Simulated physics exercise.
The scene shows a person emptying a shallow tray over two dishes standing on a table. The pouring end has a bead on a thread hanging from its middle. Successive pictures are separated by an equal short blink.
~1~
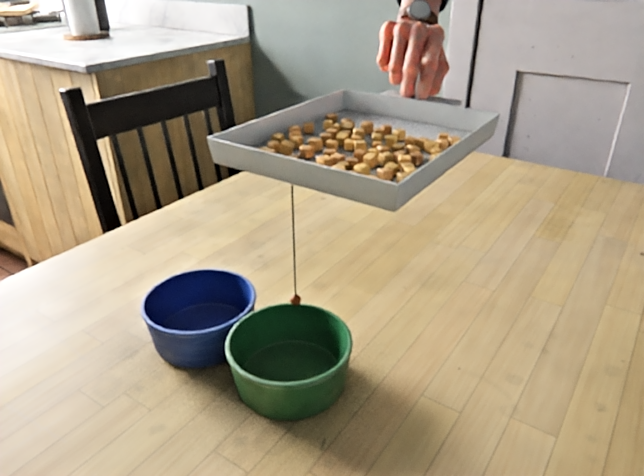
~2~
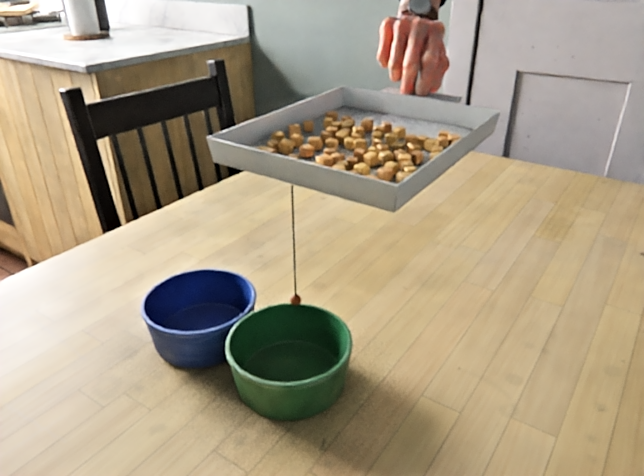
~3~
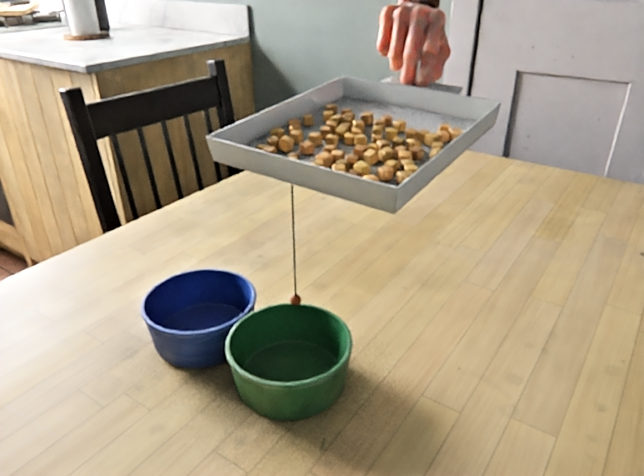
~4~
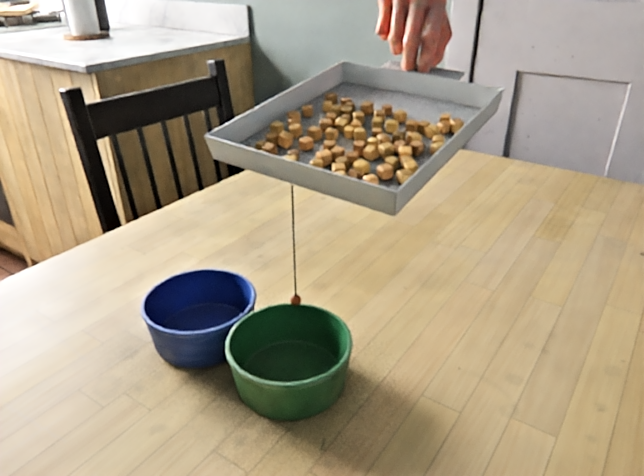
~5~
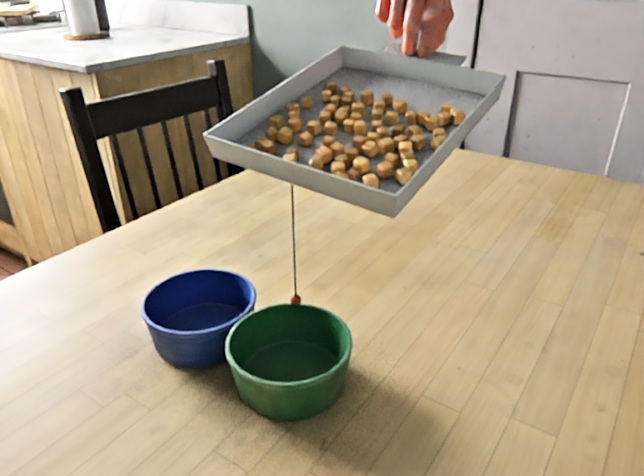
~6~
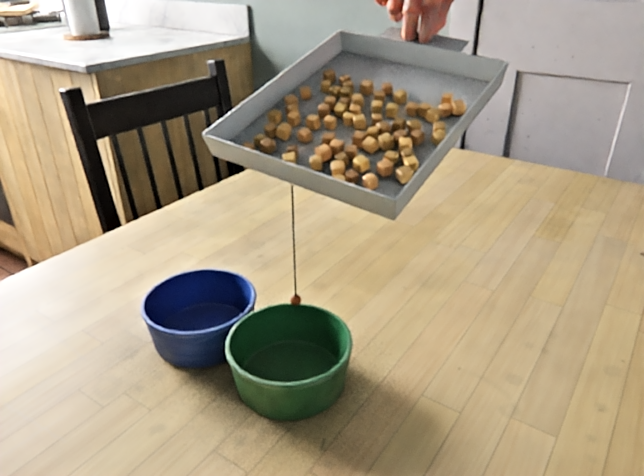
A shallow grey tray scattered with small tan wooden cubes is held by a hand at its far edge and tilts gradually, its far side rising and its near right corner dipping slightly, while the cubes stay spread across it. Below, a blue dish sits left of a green one on a pale wooden table, near a thread with a bead. The fixed, slightly raised view shows a room with a black chair, counter and grey door behind.
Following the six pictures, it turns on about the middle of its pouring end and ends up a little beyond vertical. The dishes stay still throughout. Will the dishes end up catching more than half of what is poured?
No.
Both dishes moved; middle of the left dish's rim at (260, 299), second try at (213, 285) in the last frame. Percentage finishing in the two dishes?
Close to 30 in a hundred, then close to 10 in a hundred.
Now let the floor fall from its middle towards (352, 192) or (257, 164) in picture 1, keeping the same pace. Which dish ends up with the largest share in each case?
The right-side dish first and the left-side dish second.
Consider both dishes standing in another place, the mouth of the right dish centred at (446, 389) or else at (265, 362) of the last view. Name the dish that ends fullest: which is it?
The first try: The dish on the left. The second: Right.
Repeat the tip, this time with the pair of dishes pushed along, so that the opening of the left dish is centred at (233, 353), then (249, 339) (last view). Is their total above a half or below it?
In the first position a majority, in the second a majority.
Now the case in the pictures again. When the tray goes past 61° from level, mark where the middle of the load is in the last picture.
The middle of the pieces sits at roughly (338, 152).
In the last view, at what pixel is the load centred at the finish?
Around (293, 416), give or take.
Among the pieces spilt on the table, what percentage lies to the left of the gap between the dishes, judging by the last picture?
Around 30 per cent, I reckon.
Just after the last frame, tray tipped steeply; every one on the tray.
A moment on, tray tipped right over; every one on the tray.
Further on, tray tipped past a quarter turn; roughly a third in the right dish; roughly two thirds outside both.
When it is over, tray tipped past a quarter turn; roughly a third in the right dish; not one in the left dish; roughly two thirds outside both.
